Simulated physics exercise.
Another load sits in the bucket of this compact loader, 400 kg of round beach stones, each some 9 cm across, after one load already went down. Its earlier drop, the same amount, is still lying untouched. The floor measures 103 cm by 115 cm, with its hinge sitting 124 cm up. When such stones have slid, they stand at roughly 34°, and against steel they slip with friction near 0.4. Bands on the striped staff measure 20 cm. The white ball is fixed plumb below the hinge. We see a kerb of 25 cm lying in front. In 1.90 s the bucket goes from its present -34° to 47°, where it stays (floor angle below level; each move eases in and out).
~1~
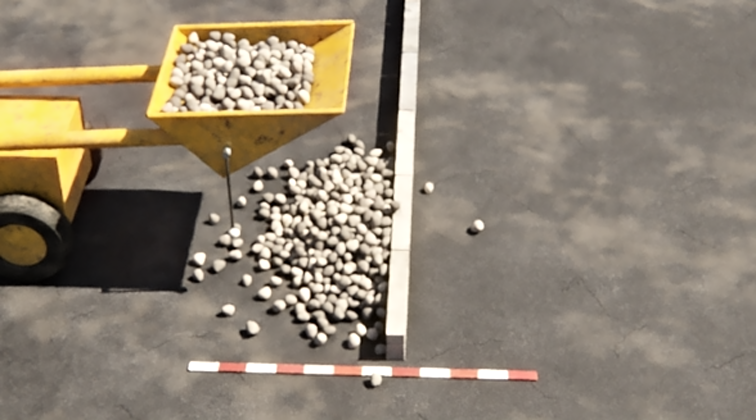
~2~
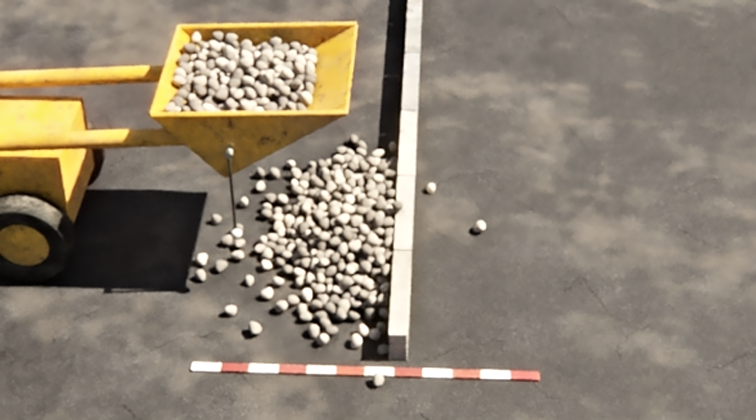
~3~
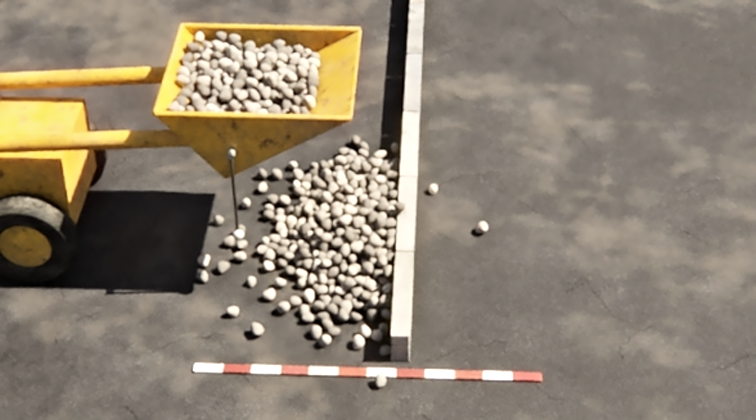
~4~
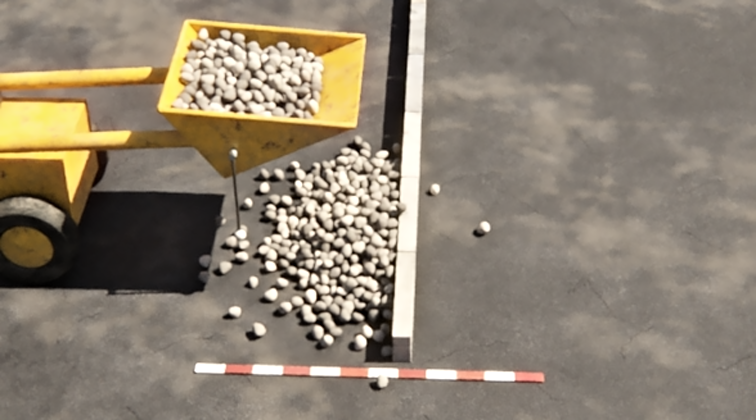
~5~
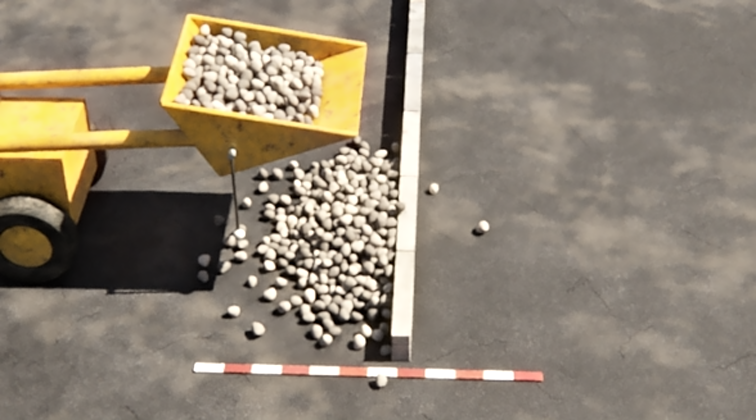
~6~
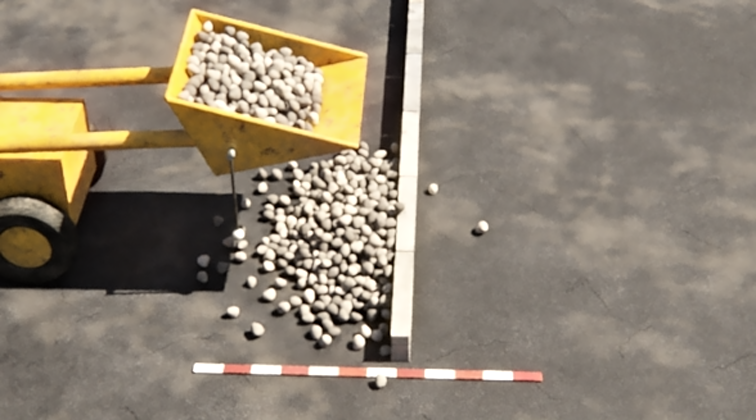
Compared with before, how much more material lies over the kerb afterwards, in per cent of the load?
Some 5 per cent of a load more.
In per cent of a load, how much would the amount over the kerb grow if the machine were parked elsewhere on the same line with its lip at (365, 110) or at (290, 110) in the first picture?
15 %, then 0 %.
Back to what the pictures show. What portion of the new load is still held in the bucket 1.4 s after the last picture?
Roughly 15 per cent remains inside.
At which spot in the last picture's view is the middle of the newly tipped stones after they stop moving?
Near (351, 220).
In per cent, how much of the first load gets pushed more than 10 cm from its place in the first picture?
15 %.
Then, 0.8 s after the last picture the floor is at 34°; in per cent of one load, 96 in the bucket, 103 on this side of the kerb; the foremost stones are at (411, 203).
Then, 1.4 s after the last picture the floor is at 47°; in per cent of one load, 13 in the bucket, 184 on this side of the kerb, 3 over the kerb; the foremost stones are at (439, 208).
Then, 1.7 s after the last picture the floor is at 47°; in per cent of one load, 0 in the bucket, 194 on this side of the kerb, 6 over the kerb; the foremost stones are at (474, 230).
Then, 4.5 s after the last picture the floor is at 47°; in per cent of one load, 0 in the bucket, 194 on this side of the kerb, 6 over the kerb; the foremost stones are at (498, 232). Net gain over the kerb, 5.
